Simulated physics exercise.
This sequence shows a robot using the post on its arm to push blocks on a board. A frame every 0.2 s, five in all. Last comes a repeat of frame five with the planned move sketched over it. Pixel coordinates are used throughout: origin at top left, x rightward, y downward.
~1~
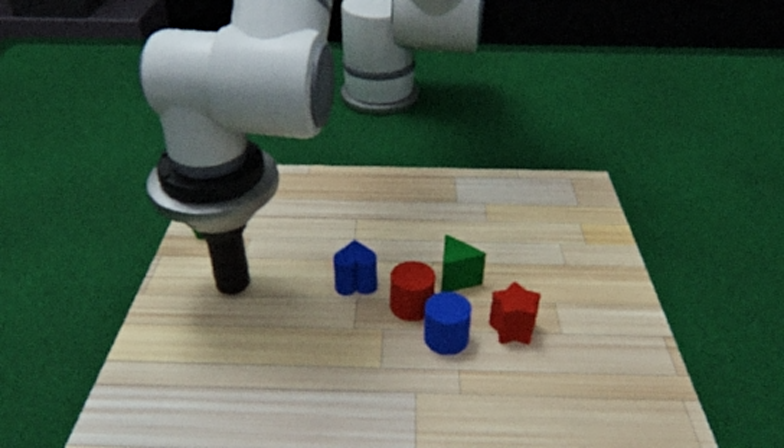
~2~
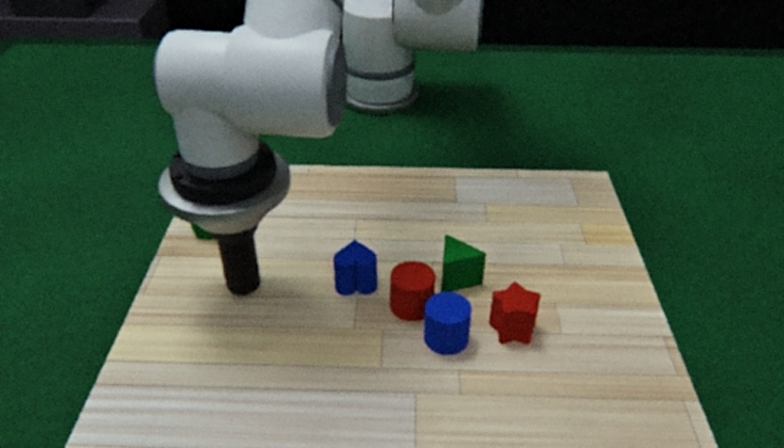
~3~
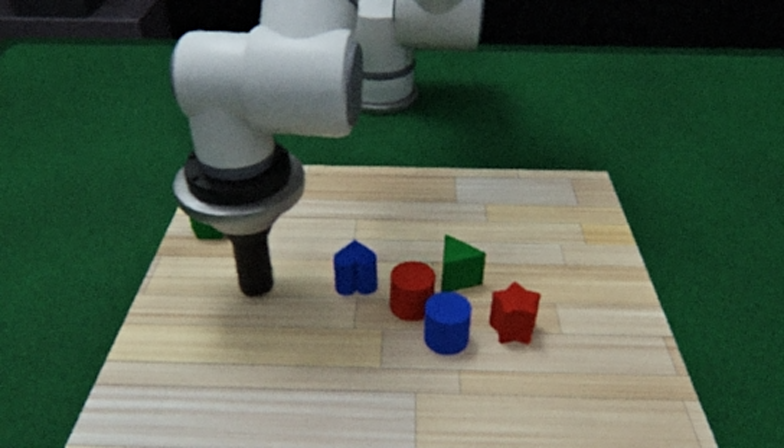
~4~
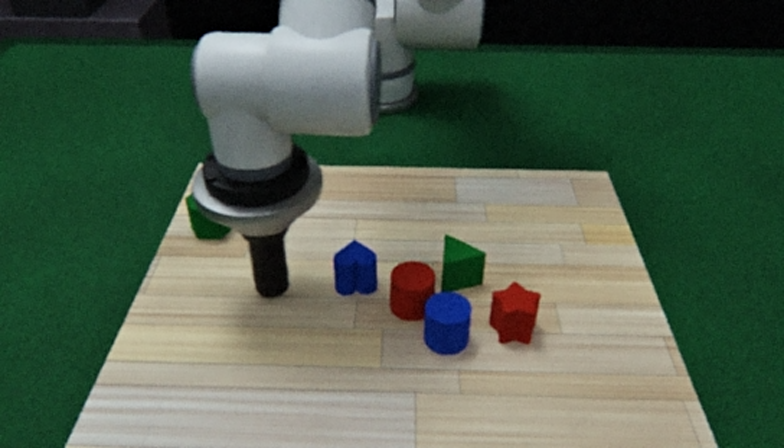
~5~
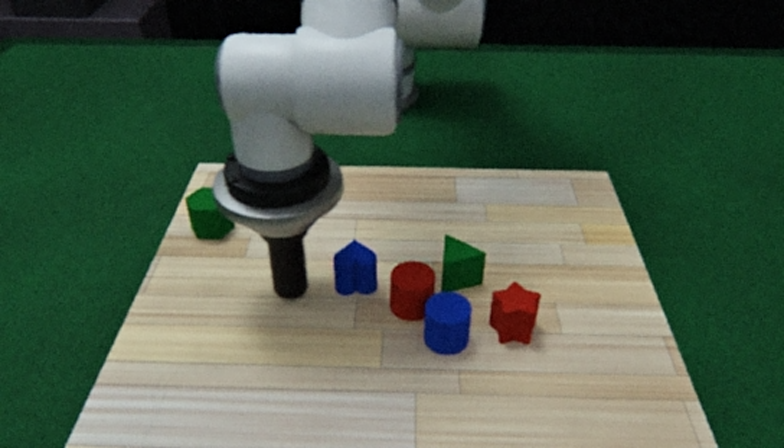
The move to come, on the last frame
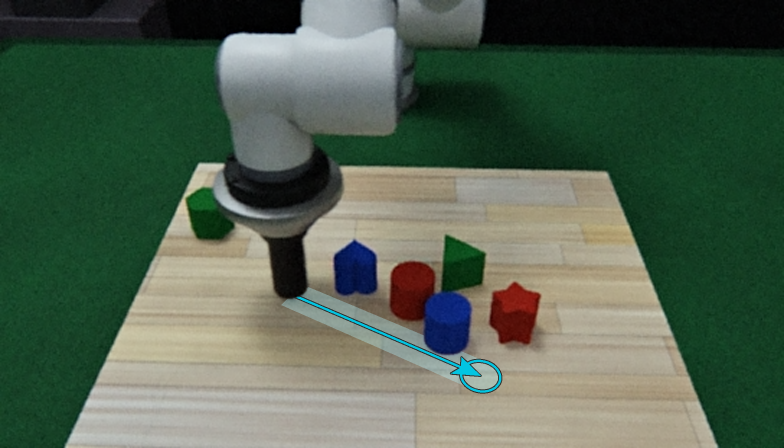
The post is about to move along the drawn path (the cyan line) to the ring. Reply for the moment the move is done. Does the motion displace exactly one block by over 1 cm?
Yes, it checks out.
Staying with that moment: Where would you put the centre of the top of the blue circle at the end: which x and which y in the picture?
That would be at about pixel (478, 307).
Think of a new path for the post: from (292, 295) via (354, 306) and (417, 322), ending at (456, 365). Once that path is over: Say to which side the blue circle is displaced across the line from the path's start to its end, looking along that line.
It heads right.
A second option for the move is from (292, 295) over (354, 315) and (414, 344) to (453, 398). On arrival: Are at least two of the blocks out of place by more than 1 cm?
My answer is no.
Drawn move, in a line from (292, 295) to (481, 376).
The first path, step by step. One third of the way, post at (351, 313); nothing pushed yet.
Two thirds of the way, post at (414, 340); blue circle at (455, 307).
At the end, post at (482, 369); blue heart still; blue circle at (478, 307).
